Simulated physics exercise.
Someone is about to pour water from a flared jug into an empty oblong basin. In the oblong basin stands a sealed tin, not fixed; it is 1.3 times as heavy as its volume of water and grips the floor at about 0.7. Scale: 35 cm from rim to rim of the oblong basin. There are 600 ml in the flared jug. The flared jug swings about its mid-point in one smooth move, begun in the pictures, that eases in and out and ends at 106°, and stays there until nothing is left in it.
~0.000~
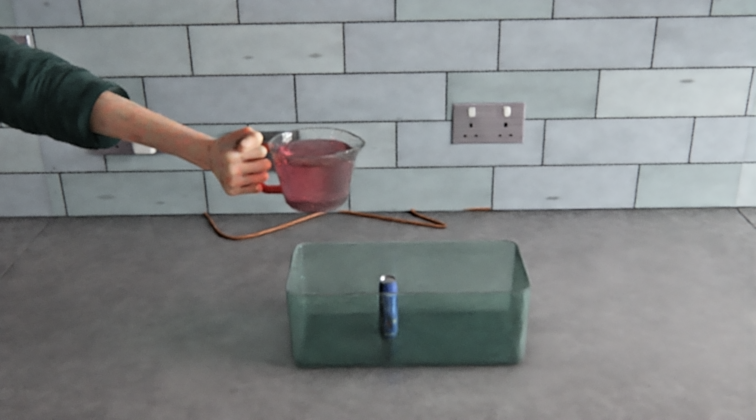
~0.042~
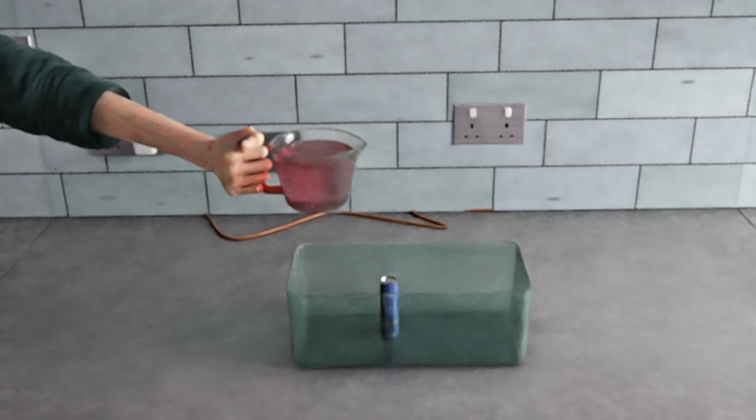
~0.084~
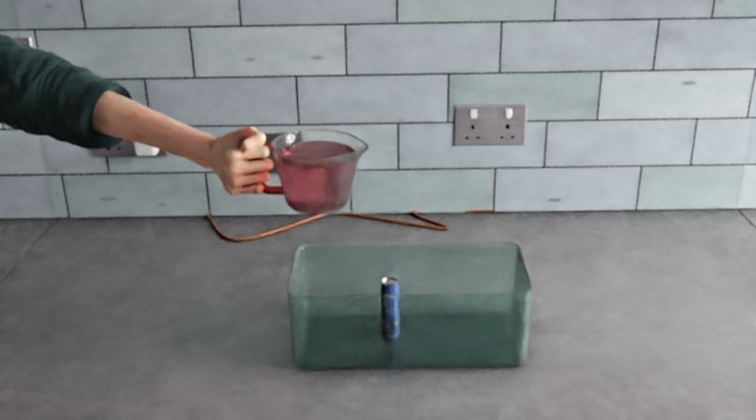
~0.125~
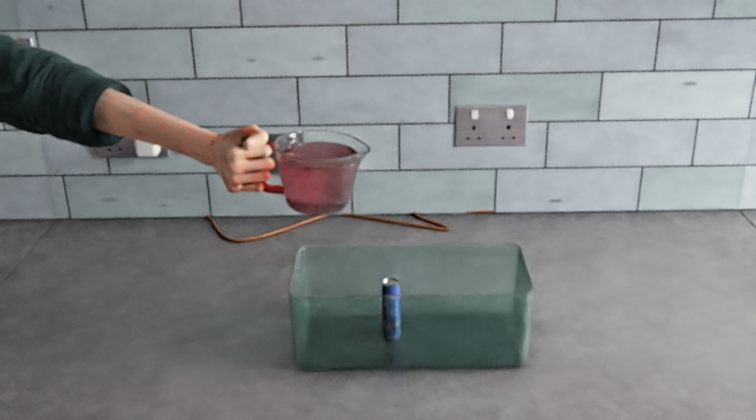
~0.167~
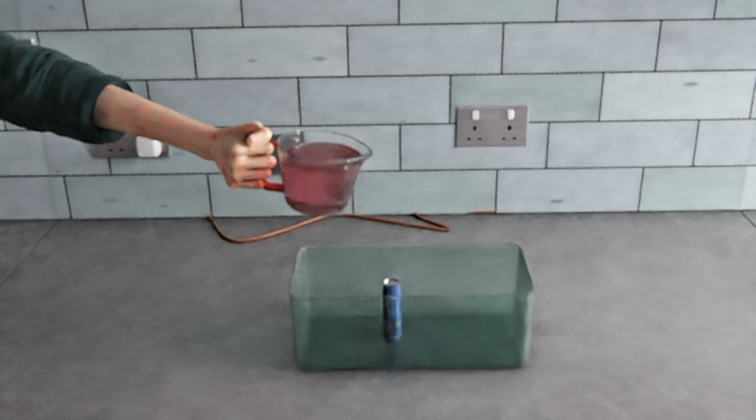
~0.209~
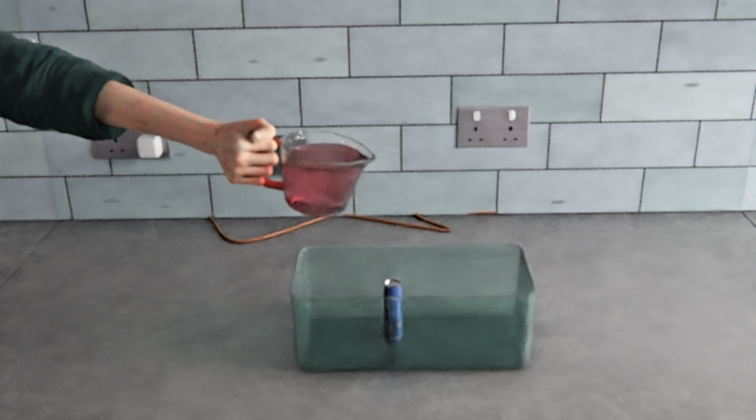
On a grey kitchen worktop, a hand held a glass jug of pinkish liquid above and behind a green oblong basin with a small blue tin at its front, then tilted the jug slightly to the right.
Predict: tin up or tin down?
The tin keeps standing.
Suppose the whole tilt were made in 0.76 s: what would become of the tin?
Then it stays up.
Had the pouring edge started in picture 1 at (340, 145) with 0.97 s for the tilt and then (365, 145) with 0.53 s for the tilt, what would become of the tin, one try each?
First it topples; then it topples.
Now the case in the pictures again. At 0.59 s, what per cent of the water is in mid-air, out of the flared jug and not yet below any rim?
Some 30 per cent.
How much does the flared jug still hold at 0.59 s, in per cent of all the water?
About 58 per cent.
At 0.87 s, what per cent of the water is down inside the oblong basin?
Some 82 per cent.
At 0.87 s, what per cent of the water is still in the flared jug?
Near 6 in a hundred.
Then, 0.59 s in, the tilt is 70° and 58 per cent is still to pour; the tin stands where it began.
Then, 0.87 s in, the tilt is 103° and 6 per cent is still to pour; the tin stands where it began.
Then, 1.15 s in, the tilt is 106° and 0 per cent is still to pour; the tin stands where it began.
Then, 1.47 s in, the tilt is 106° and 0 per cent is still to pour; the tin stands where it began.
Finally, the tin stands where it began.
